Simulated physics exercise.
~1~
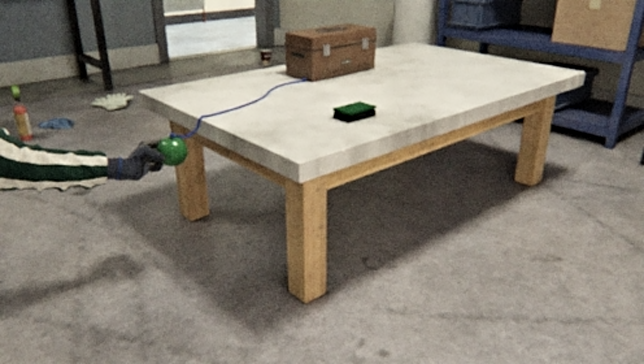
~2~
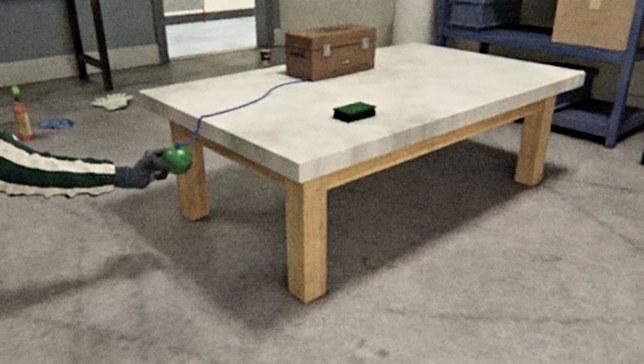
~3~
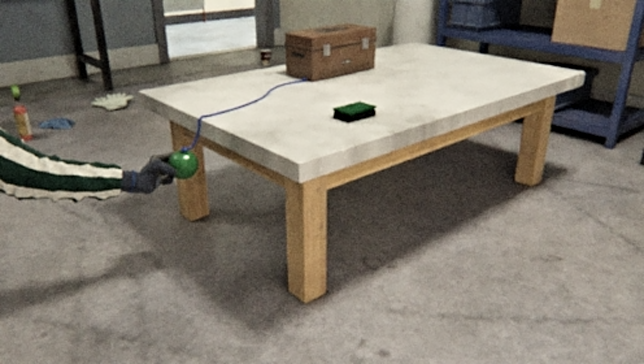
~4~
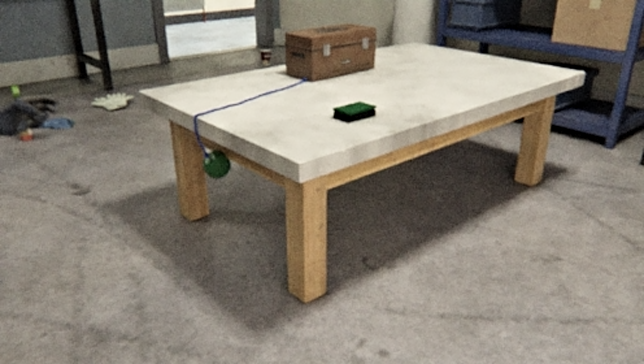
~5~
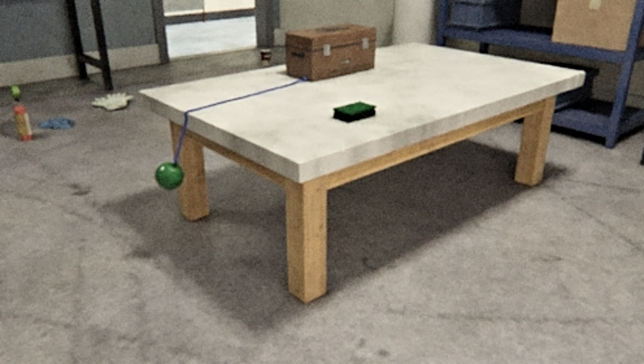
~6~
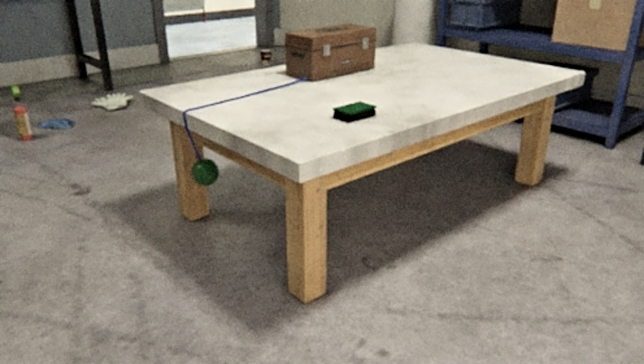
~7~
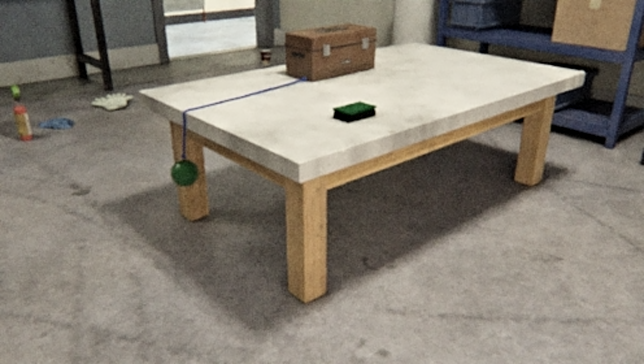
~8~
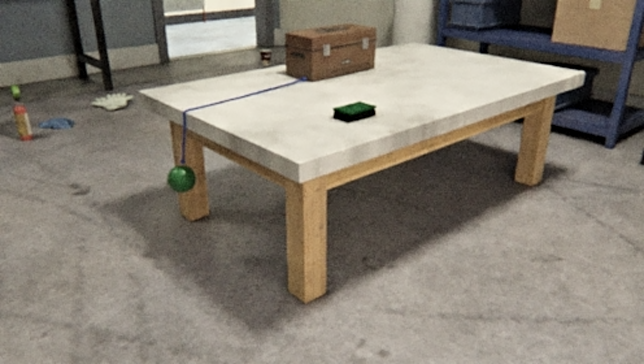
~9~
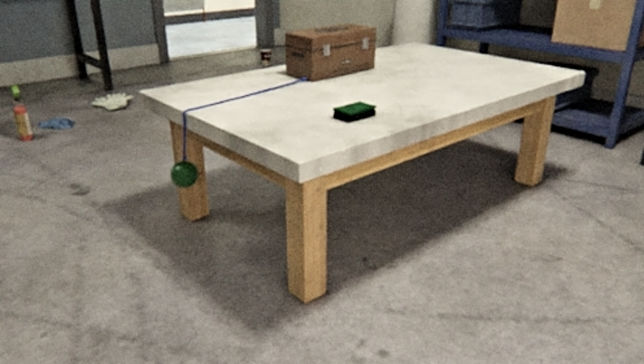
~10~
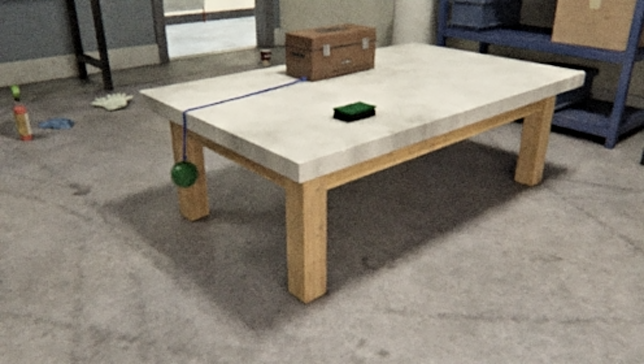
A green apple, round and tied to a thin blue string, is held by a dark-gloved hand at the left edge of a pale-topped workbench with wooden legs, seen from slightly above by a still camera. The string runs across the top to a brown toolbox near the back, and a dark green sponge lies near the middle. The hand moves the apple slightly right and down, then lets go and withdraws. The apple swings right beneath the edge, back left, then right again, in shrinking swings. It ends hanging nearly still above the grey floor, toolbox and sponge unmoved.
